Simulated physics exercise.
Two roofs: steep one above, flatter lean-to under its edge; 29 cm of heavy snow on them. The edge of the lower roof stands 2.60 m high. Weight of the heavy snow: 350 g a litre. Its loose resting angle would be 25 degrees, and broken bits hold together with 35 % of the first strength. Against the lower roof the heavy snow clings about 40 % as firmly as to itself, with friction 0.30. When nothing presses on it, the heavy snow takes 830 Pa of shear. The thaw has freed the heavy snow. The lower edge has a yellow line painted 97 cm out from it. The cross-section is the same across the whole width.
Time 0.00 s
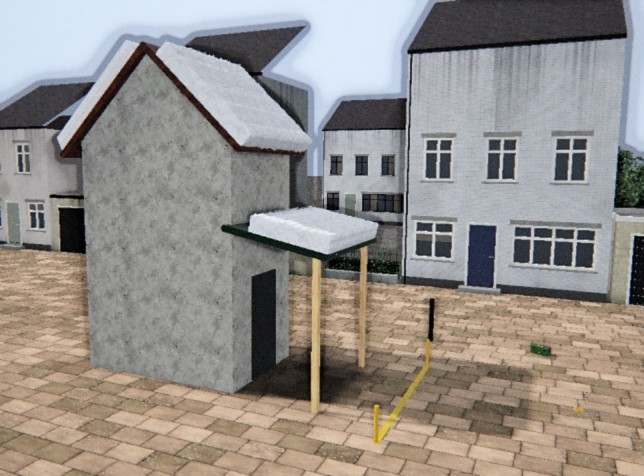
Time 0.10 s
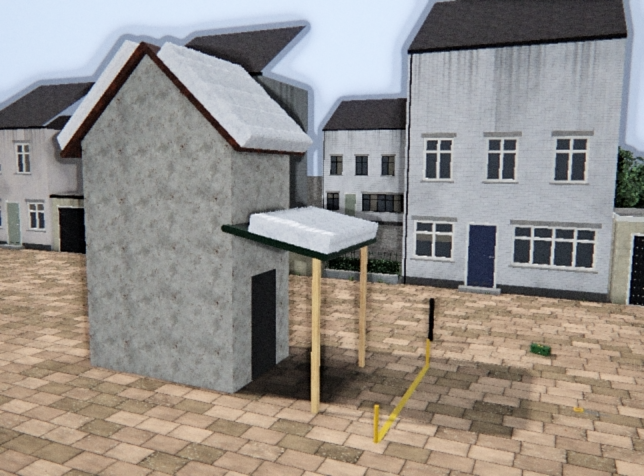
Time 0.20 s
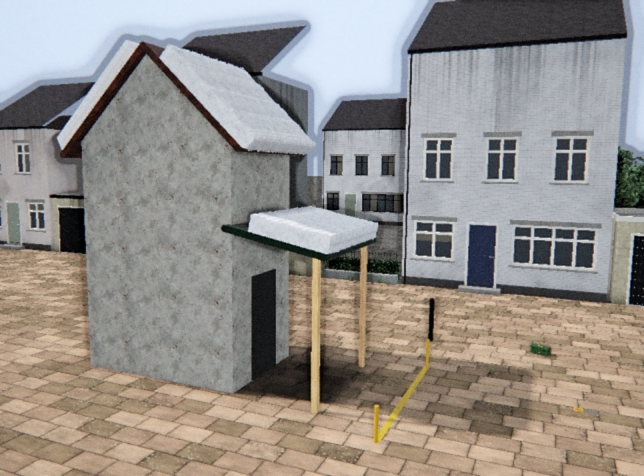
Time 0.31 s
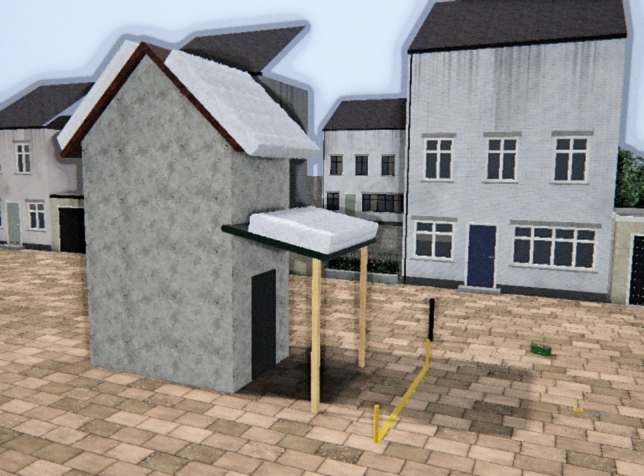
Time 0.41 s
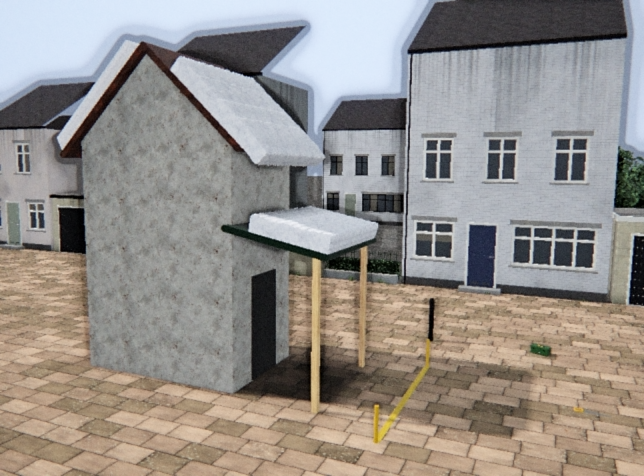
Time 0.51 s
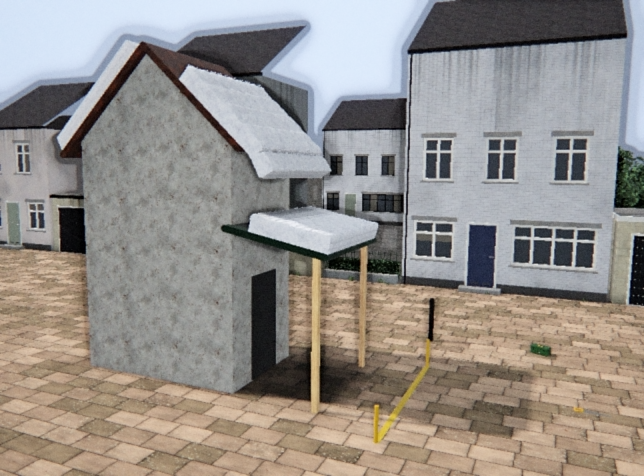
In this clip, a thick slab of snow on the steep roof of a small grey building slides slowly down to the right, baring dark roof near the ridge and jutting past the eave above a snow-covered lean-to, then cracks.
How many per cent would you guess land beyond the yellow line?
I would say 61 percent.
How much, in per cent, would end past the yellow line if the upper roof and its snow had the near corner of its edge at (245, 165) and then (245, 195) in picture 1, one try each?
First try 50 %, second try 30 %.
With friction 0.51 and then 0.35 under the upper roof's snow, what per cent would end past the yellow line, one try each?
In turn about 40 %, 50 %.
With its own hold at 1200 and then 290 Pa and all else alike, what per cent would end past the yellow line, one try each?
The two runs give near 50 % and near 60 % respectively.
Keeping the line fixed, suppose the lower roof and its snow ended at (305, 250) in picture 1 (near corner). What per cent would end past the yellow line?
About 60 per cent.
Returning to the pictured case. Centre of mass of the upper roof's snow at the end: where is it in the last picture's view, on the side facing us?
Centre noted at roughly (437, 404).
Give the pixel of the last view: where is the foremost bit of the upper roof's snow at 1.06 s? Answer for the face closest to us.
Pixel: Approx. (343, 231).
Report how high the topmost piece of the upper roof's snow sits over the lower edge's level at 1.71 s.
Height above lower edge: Approx. 0.6 m.
After 1.06 s, none is below the lower edge and 0 % is past the line.
After 1.71 s, 56 % is below the lower edge and 49 % is past the line.
After 2.35 s, 71 % is below the lower edge and 61 % is past the line.
After 3.00 s, 71 % is below the lower edge and 61 % is past the line.
After 3.10 s, 71 % is below the lower edge and 61 % is past the line.
